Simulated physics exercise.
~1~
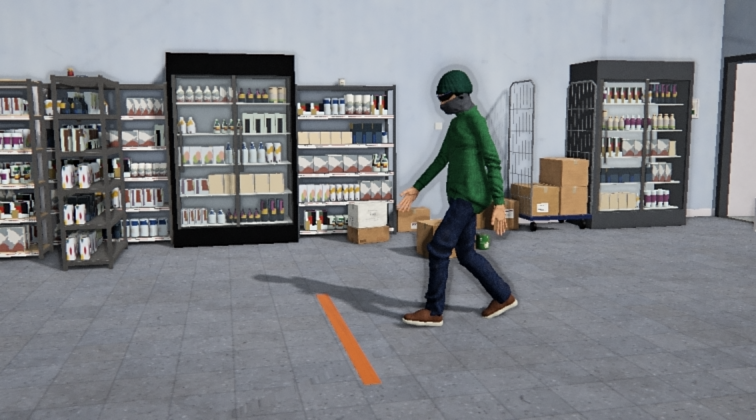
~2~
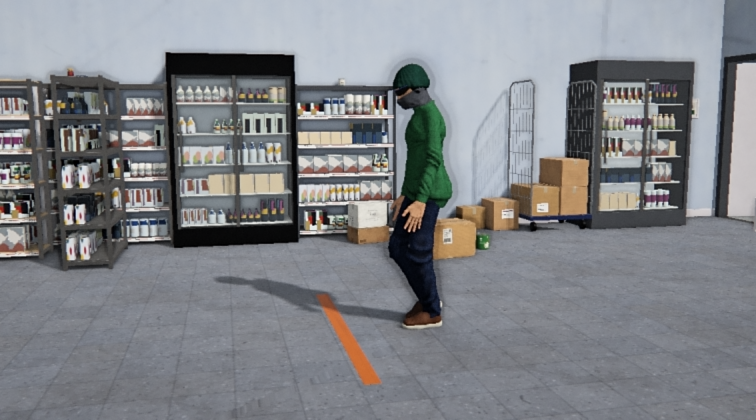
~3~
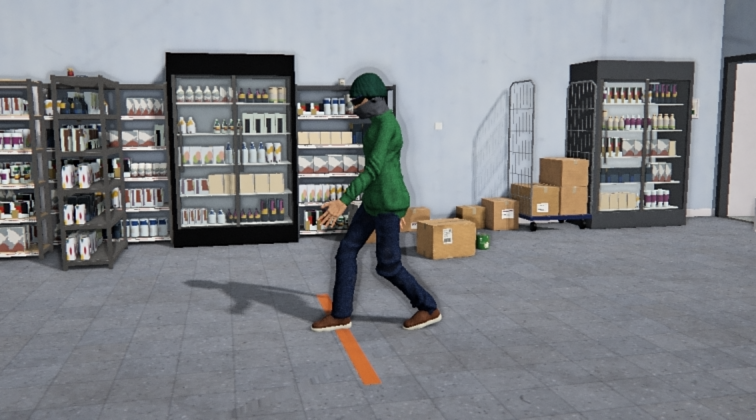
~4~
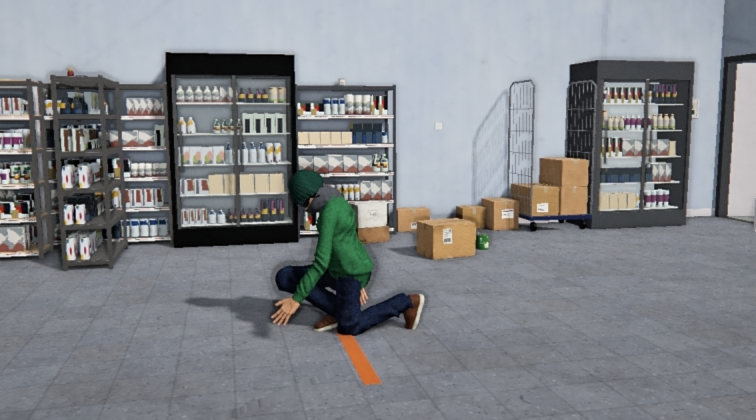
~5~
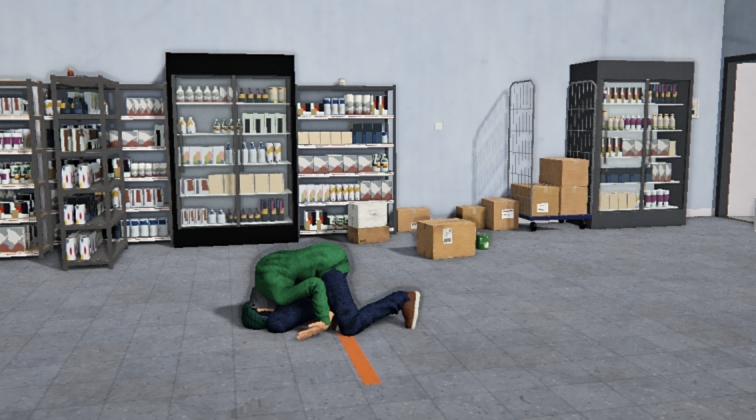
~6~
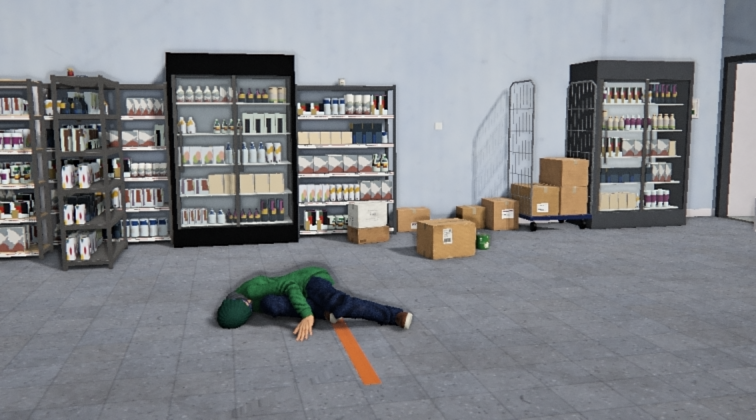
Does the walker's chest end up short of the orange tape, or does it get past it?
The walker's chest gets past the orange tape, coming down on the floor to the left of it.
A person in a green top and cap walked left across a storeroom floor towards a strip of orange tape, dropped to their knees there, folded forward, and ended up lying flat with head and chest past the tape.
